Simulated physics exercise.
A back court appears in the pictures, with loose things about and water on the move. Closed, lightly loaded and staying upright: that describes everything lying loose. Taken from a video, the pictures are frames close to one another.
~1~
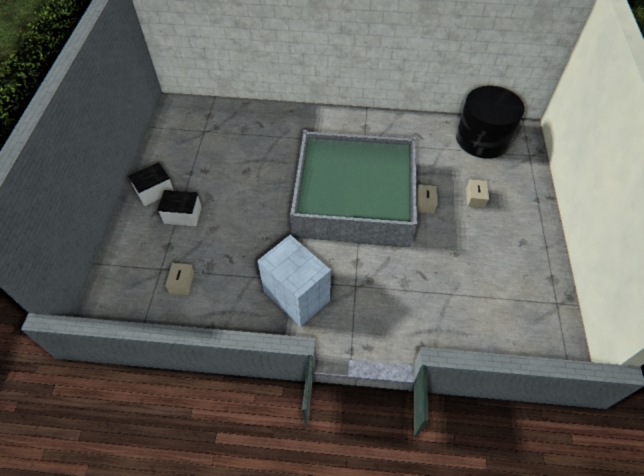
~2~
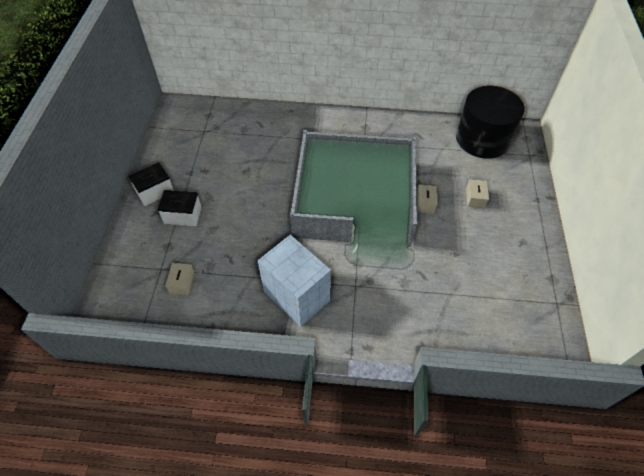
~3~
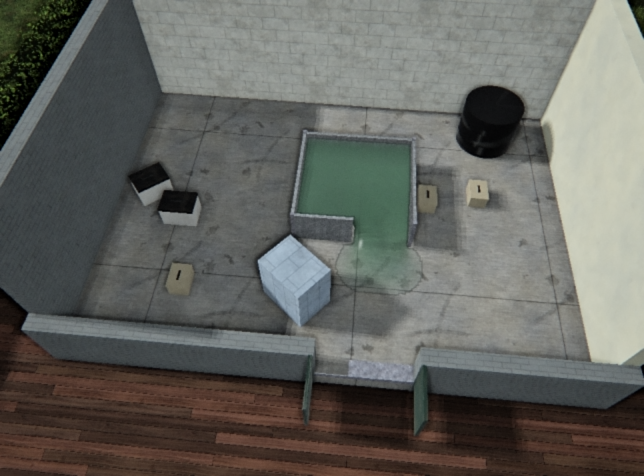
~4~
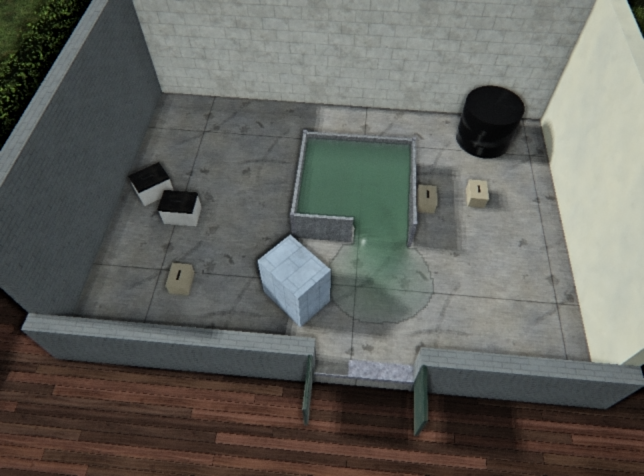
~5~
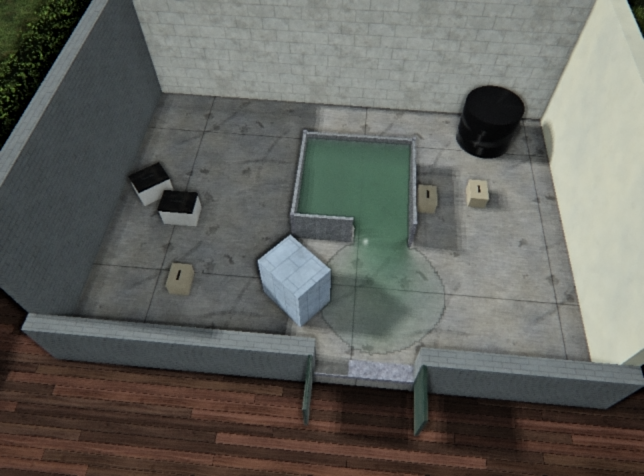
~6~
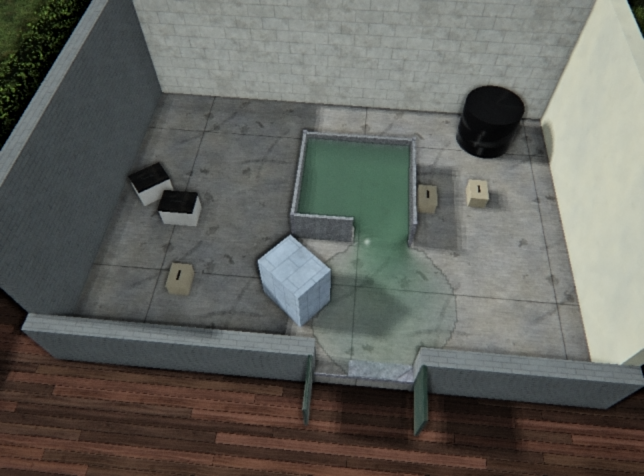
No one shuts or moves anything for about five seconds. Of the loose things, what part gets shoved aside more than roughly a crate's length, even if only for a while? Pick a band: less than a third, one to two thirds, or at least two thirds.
The fraction is less than a third of them.
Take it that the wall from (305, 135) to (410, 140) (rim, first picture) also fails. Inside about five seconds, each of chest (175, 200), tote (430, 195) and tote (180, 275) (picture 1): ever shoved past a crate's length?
Fell short, went past that, fell short.
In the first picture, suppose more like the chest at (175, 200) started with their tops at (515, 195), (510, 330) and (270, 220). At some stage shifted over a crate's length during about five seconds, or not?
Here's the rundown: Never gets far, sent far off, and finally never gets far.
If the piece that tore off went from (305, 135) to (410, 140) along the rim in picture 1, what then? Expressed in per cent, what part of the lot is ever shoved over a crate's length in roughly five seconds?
Near 60 in a hundred.
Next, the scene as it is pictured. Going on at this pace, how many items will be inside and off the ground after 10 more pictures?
By my tally, 0.
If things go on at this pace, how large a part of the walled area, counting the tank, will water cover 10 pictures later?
My estimate is about 30 per cent.
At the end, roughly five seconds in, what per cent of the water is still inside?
66 %.
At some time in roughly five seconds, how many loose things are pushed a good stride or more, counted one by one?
By my reckoning the answer is 0.
A moment on, 0 of 5 are well off their spots; 0 afloat.
Next, 0 of 5 are well off their spots; 0 afloat.
Later, 0 of 5 are well off their spots; 0 afloat.
In the end, 0 of 5 are well off their spots, and 0 have been at some point; 0 afloat.
